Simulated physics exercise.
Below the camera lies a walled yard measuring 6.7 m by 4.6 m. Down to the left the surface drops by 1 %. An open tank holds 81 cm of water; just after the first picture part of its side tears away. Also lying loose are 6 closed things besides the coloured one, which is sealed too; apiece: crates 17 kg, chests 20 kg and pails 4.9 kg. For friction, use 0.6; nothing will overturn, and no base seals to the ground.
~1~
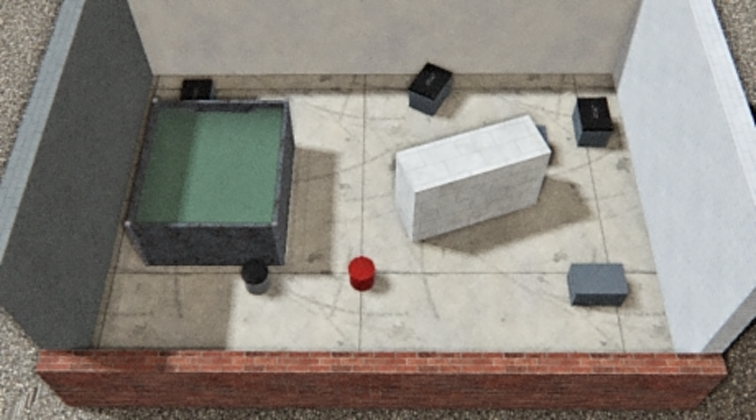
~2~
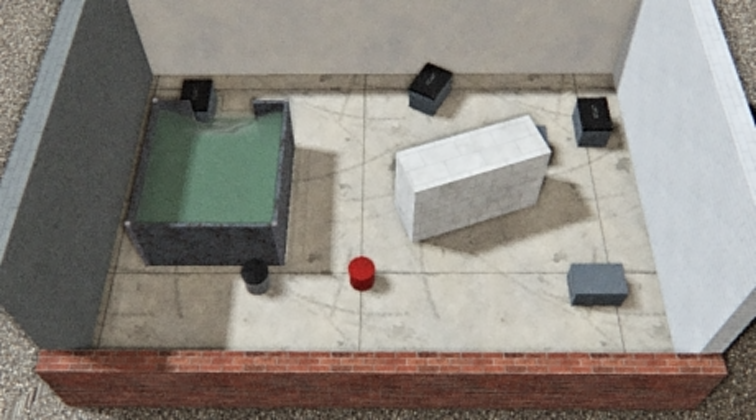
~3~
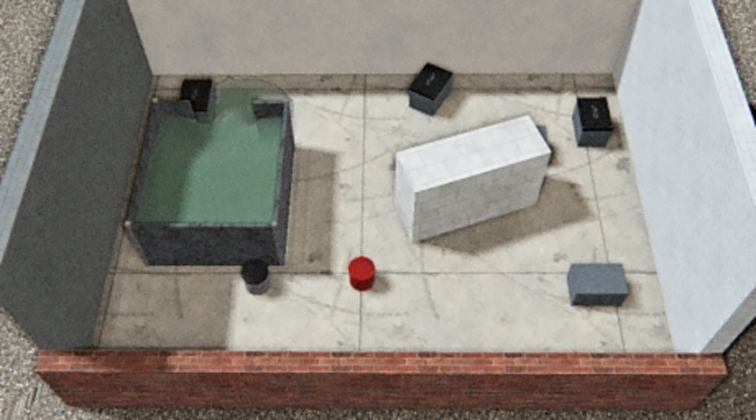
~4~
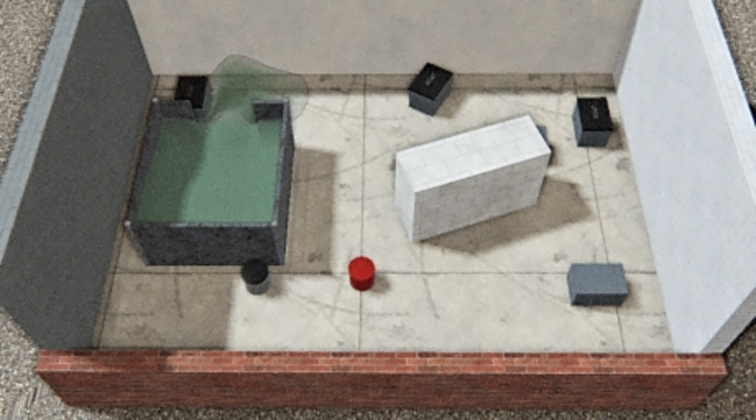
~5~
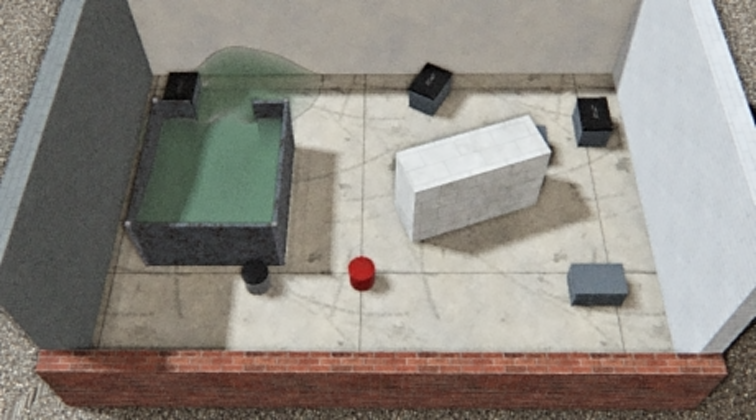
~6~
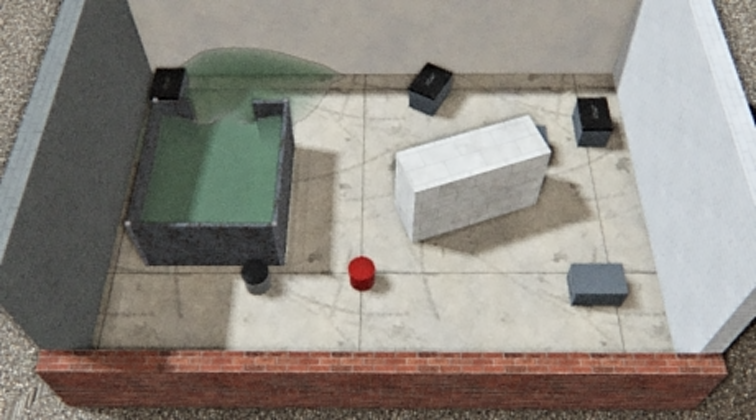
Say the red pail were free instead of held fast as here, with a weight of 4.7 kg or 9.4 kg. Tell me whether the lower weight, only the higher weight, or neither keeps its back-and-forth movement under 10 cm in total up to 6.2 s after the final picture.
To my eye, it needs the heavier setting.
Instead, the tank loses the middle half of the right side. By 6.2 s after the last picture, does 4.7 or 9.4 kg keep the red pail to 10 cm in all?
With that failure, no mass keeps it.
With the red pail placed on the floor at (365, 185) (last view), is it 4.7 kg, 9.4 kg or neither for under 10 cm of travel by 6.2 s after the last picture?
Looks like the outcome is this: The heavier one is needed.
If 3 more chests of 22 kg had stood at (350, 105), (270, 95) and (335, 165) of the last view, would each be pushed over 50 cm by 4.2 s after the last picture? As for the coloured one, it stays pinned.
Each in turn: Further than that, further than that, not that far.
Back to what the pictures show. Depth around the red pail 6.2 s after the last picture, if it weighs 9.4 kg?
5 cm, roughly.
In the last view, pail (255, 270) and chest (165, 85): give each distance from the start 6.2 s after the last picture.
So the first is off by 60 centimetres, the second by 10 centimetres.
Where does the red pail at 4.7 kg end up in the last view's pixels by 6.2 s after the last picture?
About (417, 250).
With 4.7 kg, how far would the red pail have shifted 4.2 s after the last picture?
It would be some 20 cm from its spot.
Then, 0.6 s after the last picture the red pail would be 0 cm from its start with 4.7 kg and 0 cm from its start with 9.4 kg; 0 cm of water round it then.
Then, 2.3 s after the last picture the red pail would be 0 cm from its start with 4.7 kg and 0 cm from its start with 9.4 kg; 0 cm of water round it then.
Then, 4.2 s after the last picture the red pail would be 21 cm from its start with 4.7 kg and 0 cm from its start with 9.4 kg; 6 cm of water round it then.
Then, 6.2 s after the last picture the red pail would be 69 cm from its start with 4.7 kg and 0 cm from its start with 9.4 kg; 5 cm of water round it then.
